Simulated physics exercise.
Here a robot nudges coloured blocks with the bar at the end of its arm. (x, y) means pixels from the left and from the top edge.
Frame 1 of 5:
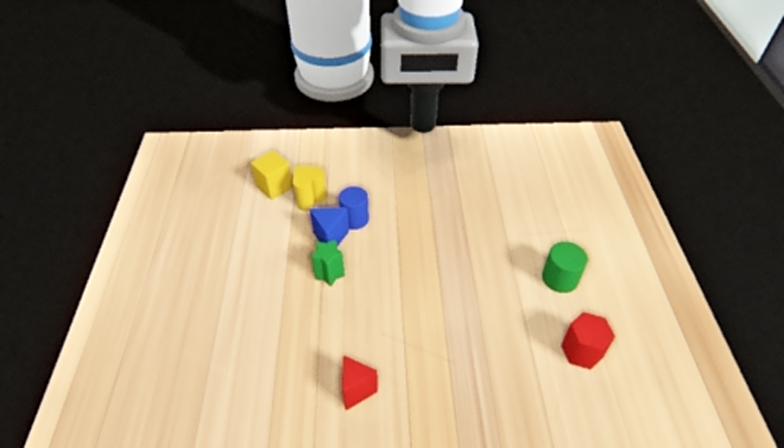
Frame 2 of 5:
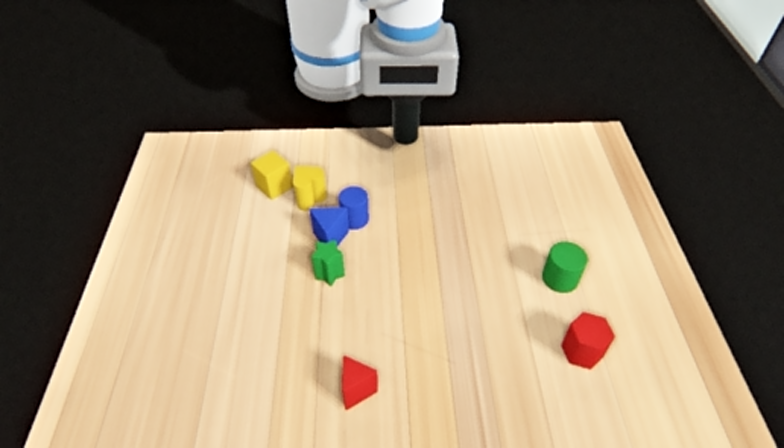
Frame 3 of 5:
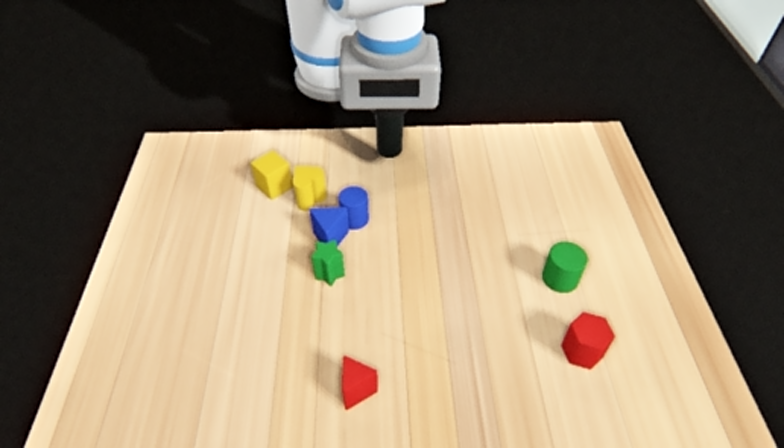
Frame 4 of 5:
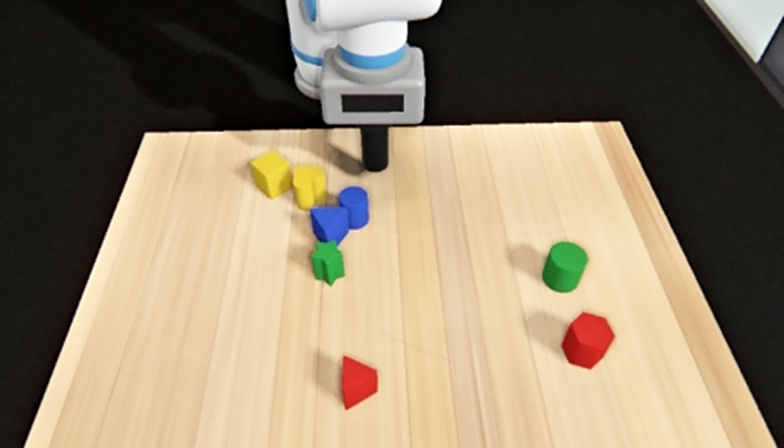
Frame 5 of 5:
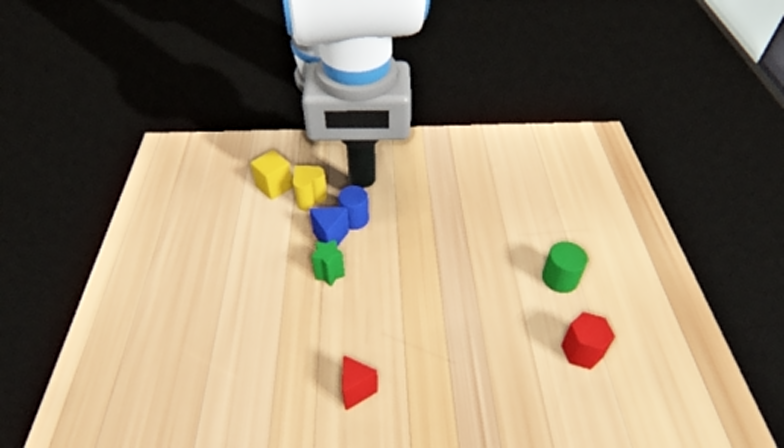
The clip opens with a robot arm at the top edge of a wooden board scattered with yellow, blue, green and red blocks. The arm moves steadily left and toward the viewer, bringing its dark bar over the board and close behind the blue cylinder, while the blocks all stay still.
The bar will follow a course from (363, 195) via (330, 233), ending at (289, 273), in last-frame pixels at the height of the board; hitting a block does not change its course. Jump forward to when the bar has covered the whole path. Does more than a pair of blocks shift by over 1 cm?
Yes, it checks out.
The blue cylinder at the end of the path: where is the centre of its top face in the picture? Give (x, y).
Put as a pixel place, it's (344, 228).
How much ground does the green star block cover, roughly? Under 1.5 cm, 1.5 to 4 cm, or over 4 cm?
By the end of the path, it will have gone between 1.5 and 4 cm.
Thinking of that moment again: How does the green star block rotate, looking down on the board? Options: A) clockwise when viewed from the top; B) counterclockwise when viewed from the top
B (counterclockwise when viewed from the top)
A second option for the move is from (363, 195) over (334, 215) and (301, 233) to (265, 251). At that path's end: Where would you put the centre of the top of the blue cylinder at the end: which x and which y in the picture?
Its top middle will sit at (344, 209).
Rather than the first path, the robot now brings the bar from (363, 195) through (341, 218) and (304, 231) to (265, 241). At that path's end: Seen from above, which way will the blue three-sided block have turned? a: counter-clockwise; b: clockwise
(b)
What follows on the original path. One third of the way, bar at (341, 205); blue three-sided block at (326, 230), turned 65° clockwise; blue cylinder at (349, 217).
Two thirds of the way, bar at (314, 232); green star block at (328, 265), turned 25° anticlockwise; blue three-sided block at (314, 248), turned 30° clockwise; blue cylinder at (344, 228).
At the end, bar at (285, 258); yellow heart in place; green star block at (328, 270), turned 55° anticlockwise; blue three-sided block at (298, 267), turned 35° anticlockwise; blue cylinder at (344, 228).
